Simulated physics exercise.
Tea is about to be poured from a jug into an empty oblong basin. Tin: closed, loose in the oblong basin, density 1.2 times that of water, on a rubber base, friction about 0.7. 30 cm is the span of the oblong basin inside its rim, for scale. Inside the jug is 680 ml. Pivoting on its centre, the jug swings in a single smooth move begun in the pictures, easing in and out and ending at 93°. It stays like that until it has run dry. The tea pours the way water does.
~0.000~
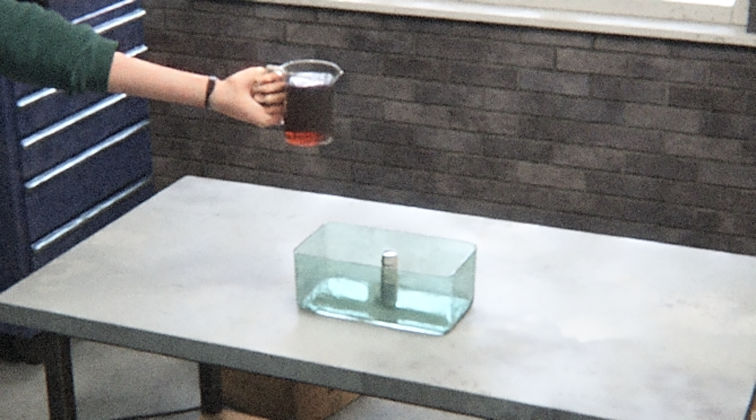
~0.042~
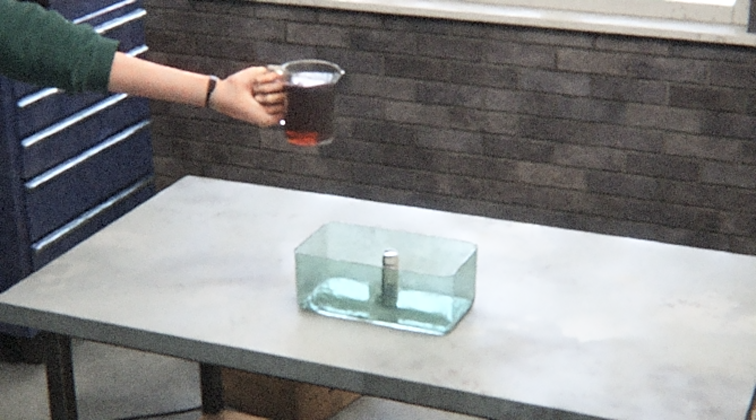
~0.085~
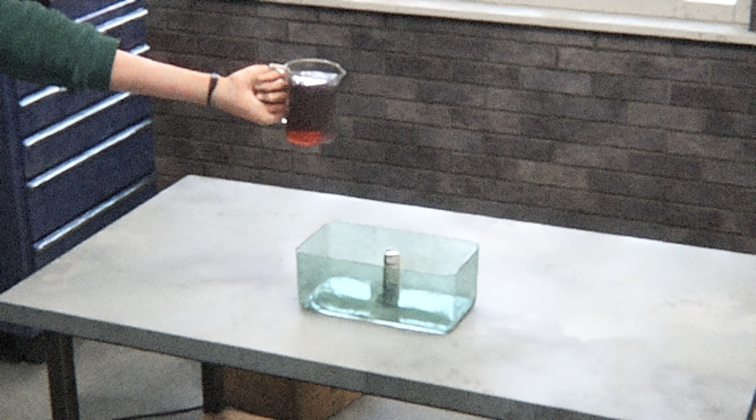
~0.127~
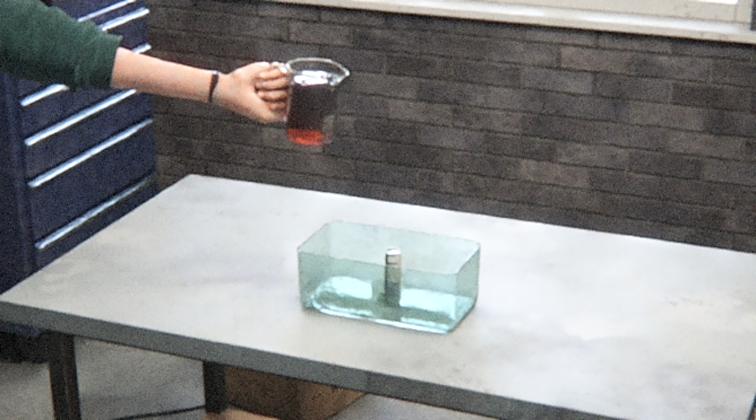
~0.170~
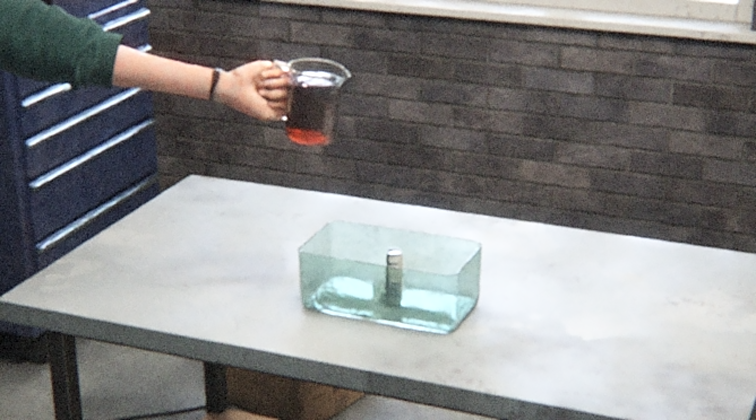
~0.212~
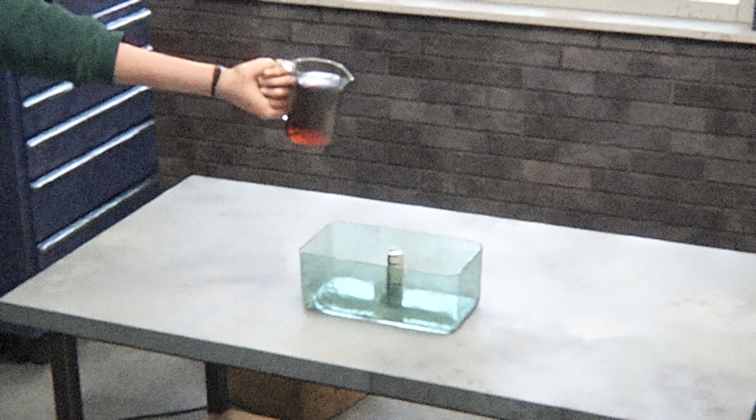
The clip opens with a hand in a green sleeve holding a clear jug of reddish-brown tea upright above a greenish, see-through oblong basin, where a small tin stands on a pale table. The hand then slowly tilts the jug slightly to the right, while the basin and tin stay in place.
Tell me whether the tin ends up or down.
I expect it to stay the right way up.
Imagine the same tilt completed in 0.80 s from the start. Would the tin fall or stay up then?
Then the tin does not tip.
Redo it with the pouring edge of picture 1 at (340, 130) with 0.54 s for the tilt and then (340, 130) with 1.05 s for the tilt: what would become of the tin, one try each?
Trial 1 - tin tips; trial 2 - tin tips.
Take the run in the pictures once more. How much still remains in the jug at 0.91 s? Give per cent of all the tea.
52 %.
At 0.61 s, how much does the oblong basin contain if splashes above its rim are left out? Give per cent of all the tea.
Roughly 0 percent of it.
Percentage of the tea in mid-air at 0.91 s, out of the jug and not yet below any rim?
Some 28 per cent.
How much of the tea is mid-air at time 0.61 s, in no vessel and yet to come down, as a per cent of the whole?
It comes to about 10 percent.
By 0.61 s the tilt is 59° and 90 per cent is still to pour; the tin stands where it began.
By 0.91 s the tilt is 89° and 51 per cent is still to pour; the tin stands where it began.
By 1.22 s the tilt is 93° and 15 per cent is still to pour; the tin stands where it began.
By 1.55 s the tilt is 93° and 4 per cent is still to pour; the tin stands where it began.
At rest the tin stands where it began.
